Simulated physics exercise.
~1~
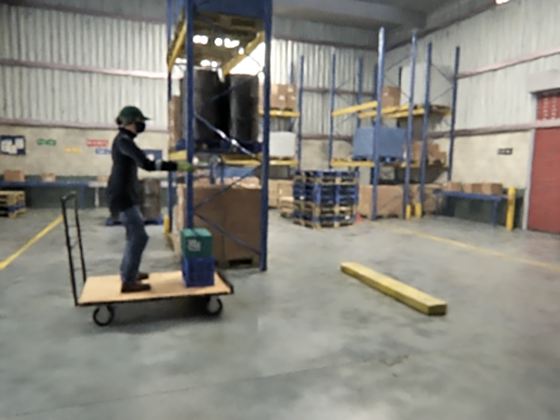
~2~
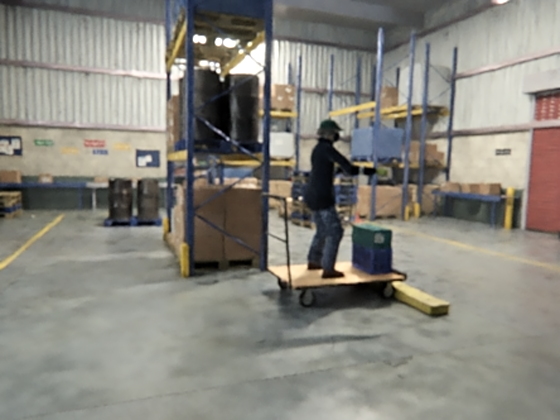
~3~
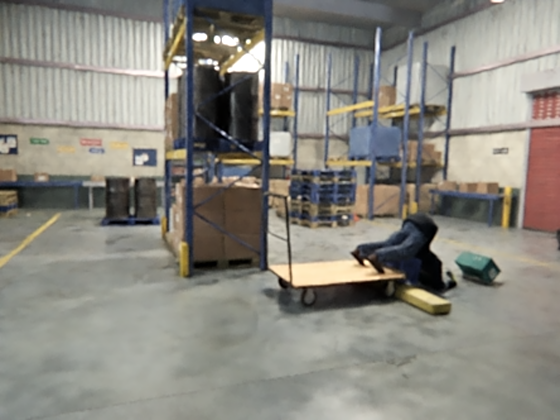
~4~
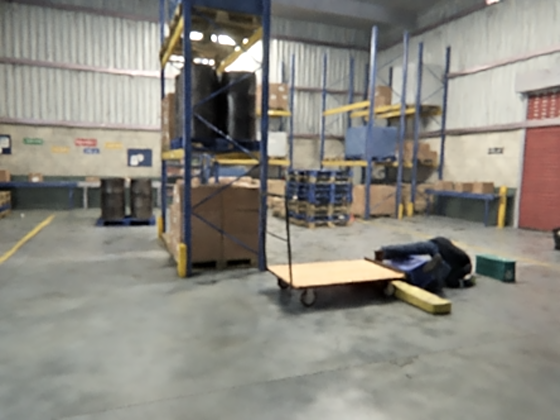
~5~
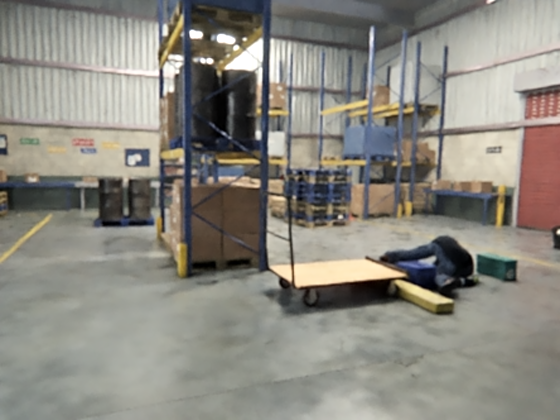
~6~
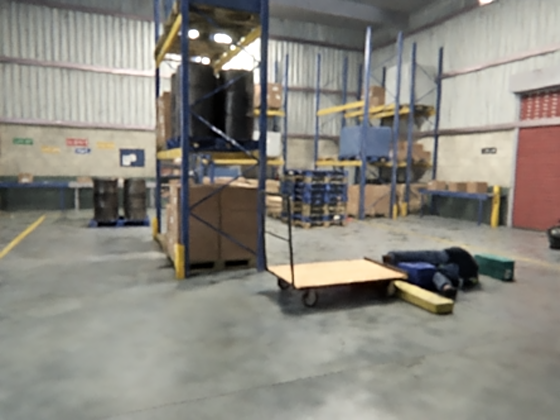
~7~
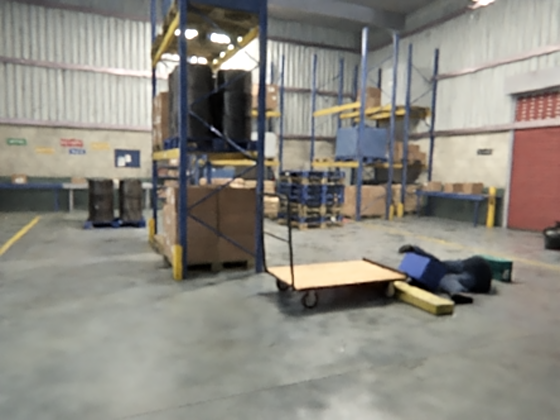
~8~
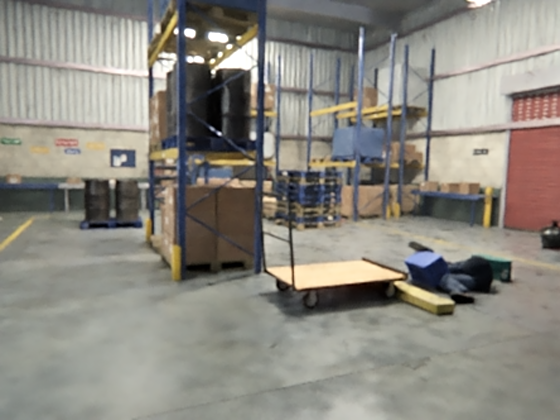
The footage shows a person in a cap riding a flat trolley rightward through a warehouse behind a teal carton and a blue crate. The trolley stops at a yellow kerb, and rider and boxes pitch forward over it, ending on the floor beyond, the trolley standing empty.
